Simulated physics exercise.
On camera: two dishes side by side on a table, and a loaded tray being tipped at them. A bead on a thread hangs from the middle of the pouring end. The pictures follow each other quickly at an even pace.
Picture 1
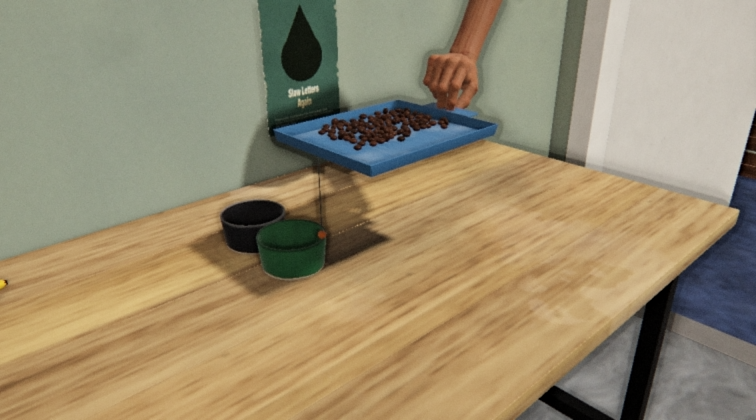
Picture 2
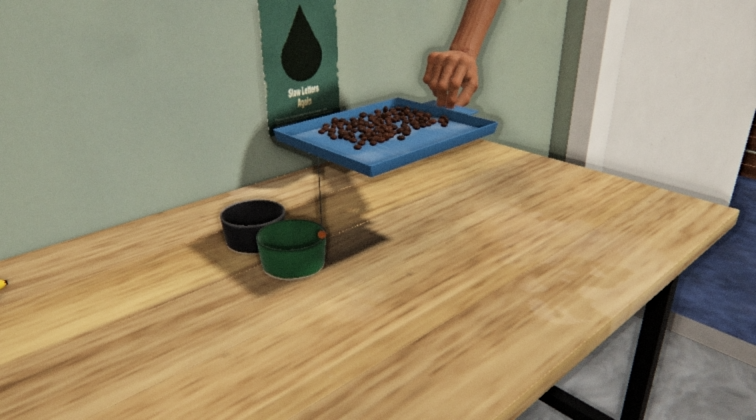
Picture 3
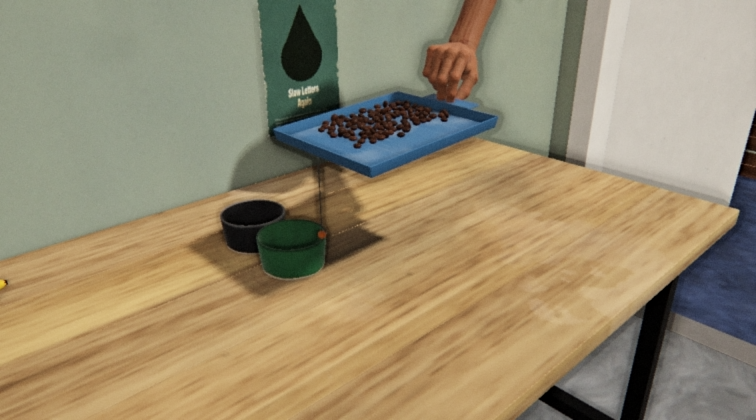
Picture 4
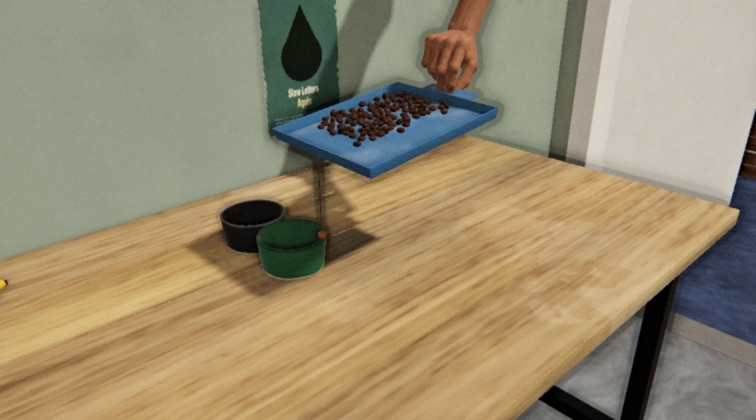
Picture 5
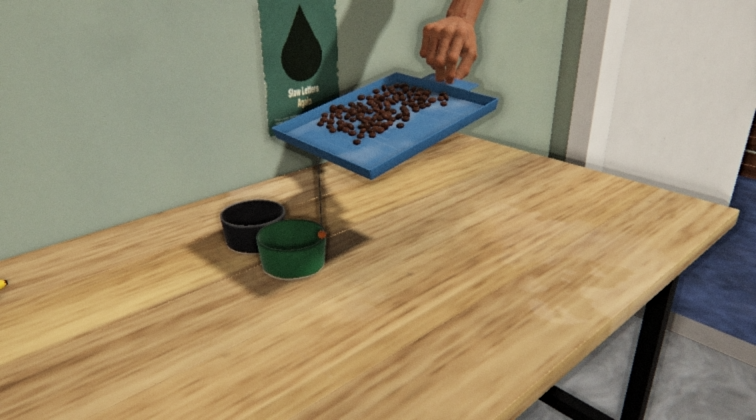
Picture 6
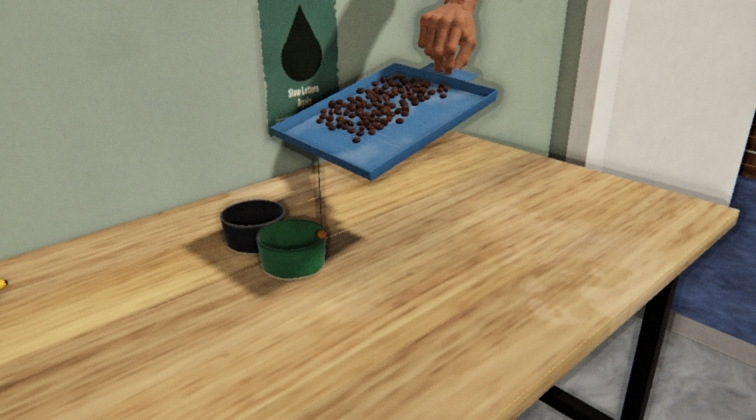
A hand at the upper right holds the far end of a blue tray above a pale wooden table against a grey-green wall, seen from slightly above by a still camera. Flat chocolate drops cover the tray's middle, with a black dish and a green dish below, a small orange-brown bead hanging beside them, and a dark green poster behind. The tray starts level, then the hand slowly raises its far end, tilting it slightly towards the near side, while the drops barely shift.
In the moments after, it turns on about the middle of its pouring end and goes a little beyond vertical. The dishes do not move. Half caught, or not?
Caught overall: Only the smaller part.
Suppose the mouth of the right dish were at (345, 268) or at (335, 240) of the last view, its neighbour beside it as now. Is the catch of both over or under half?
The first try: Over half. The second: Below a half.
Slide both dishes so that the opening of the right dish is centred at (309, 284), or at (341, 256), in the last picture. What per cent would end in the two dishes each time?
First some 50, then 40 per cent.
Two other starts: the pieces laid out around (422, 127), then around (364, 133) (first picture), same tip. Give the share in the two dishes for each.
About 0 and 0 per cent.
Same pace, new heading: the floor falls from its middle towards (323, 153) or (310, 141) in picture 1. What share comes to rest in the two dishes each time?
About 40 and 80 per cent.
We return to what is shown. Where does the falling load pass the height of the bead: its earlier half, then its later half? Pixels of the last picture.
First near (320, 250), later near (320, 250).
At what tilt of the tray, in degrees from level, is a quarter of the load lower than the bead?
At about 90°.
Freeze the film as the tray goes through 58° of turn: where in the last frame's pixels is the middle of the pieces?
Around (328, 146).
Shortly afterwards, tray tipped steeply; all but a few on the tray; a little in the air.
Next, tray tipped right over; near a third on the tray; only a few in the right dish; near a quarter outside both; near a quarter in the air.
Some moments later, tray tipped past a quarter turn; a little in the right dish; all but a few outside both.
In the end, tray tipped past a quarter turn; a little in the right dish; none at all in the left dish; all but a few outside both.
